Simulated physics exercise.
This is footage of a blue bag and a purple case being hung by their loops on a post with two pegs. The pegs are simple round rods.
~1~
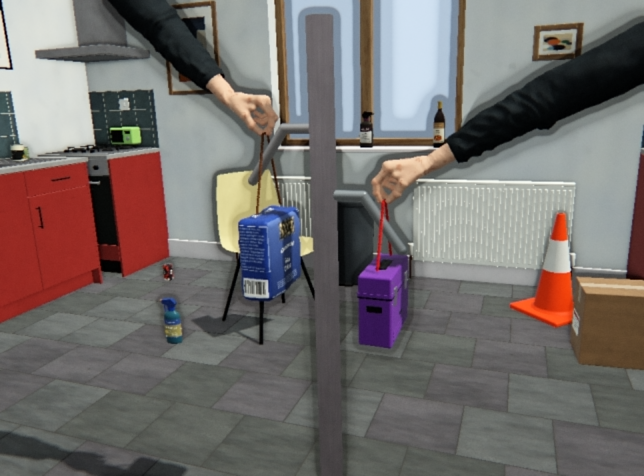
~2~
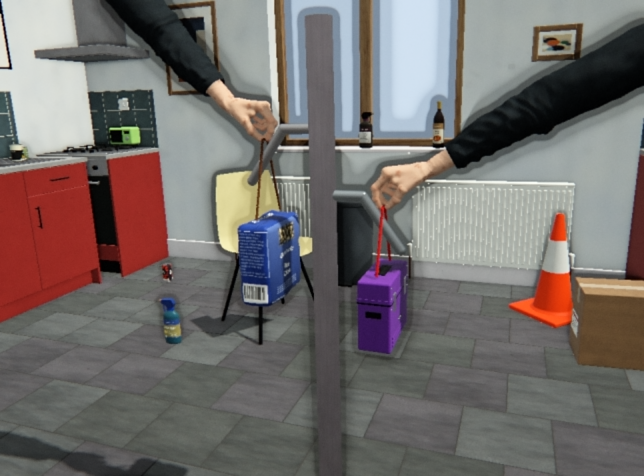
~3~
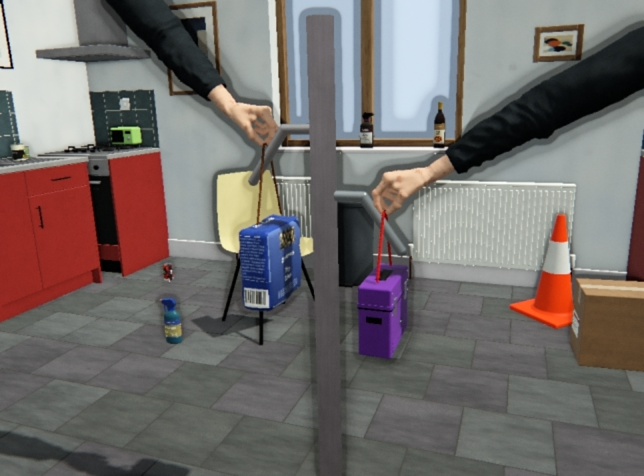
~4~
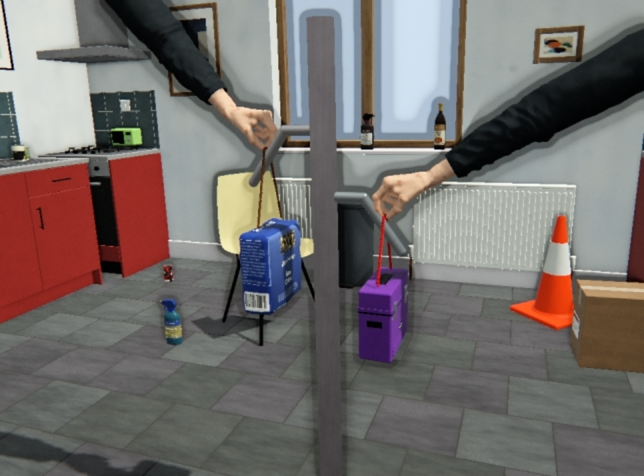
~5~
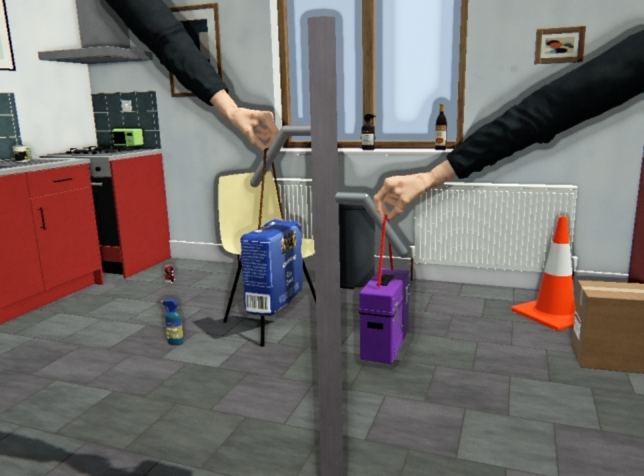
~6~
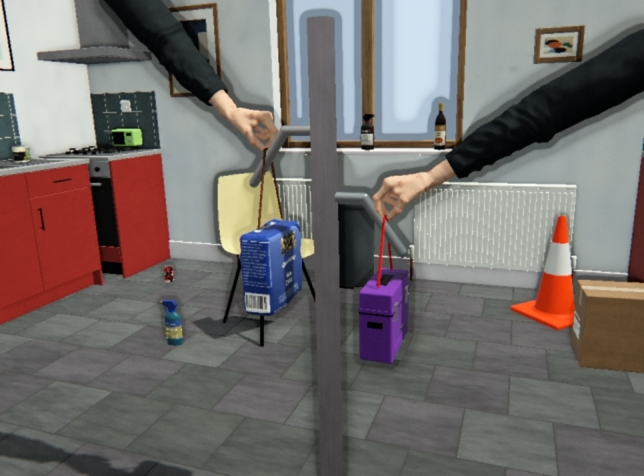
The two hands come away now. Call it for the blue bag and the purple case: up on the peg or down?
Blue bag down, purple case down.
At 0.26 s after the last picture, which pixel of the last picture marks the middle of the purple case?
By then it is at (385, 384).
Then, 0.26 s on from there, blue bag falling near (276, 334); purple case falling near (385, 384).
Then, 0.48 s on from there, blue bag on the floor; purple case on the floor.
In the end, blue bag on the floor; purple case on the floor. The blue bag slips off its peg and the purple case drops to the floor.
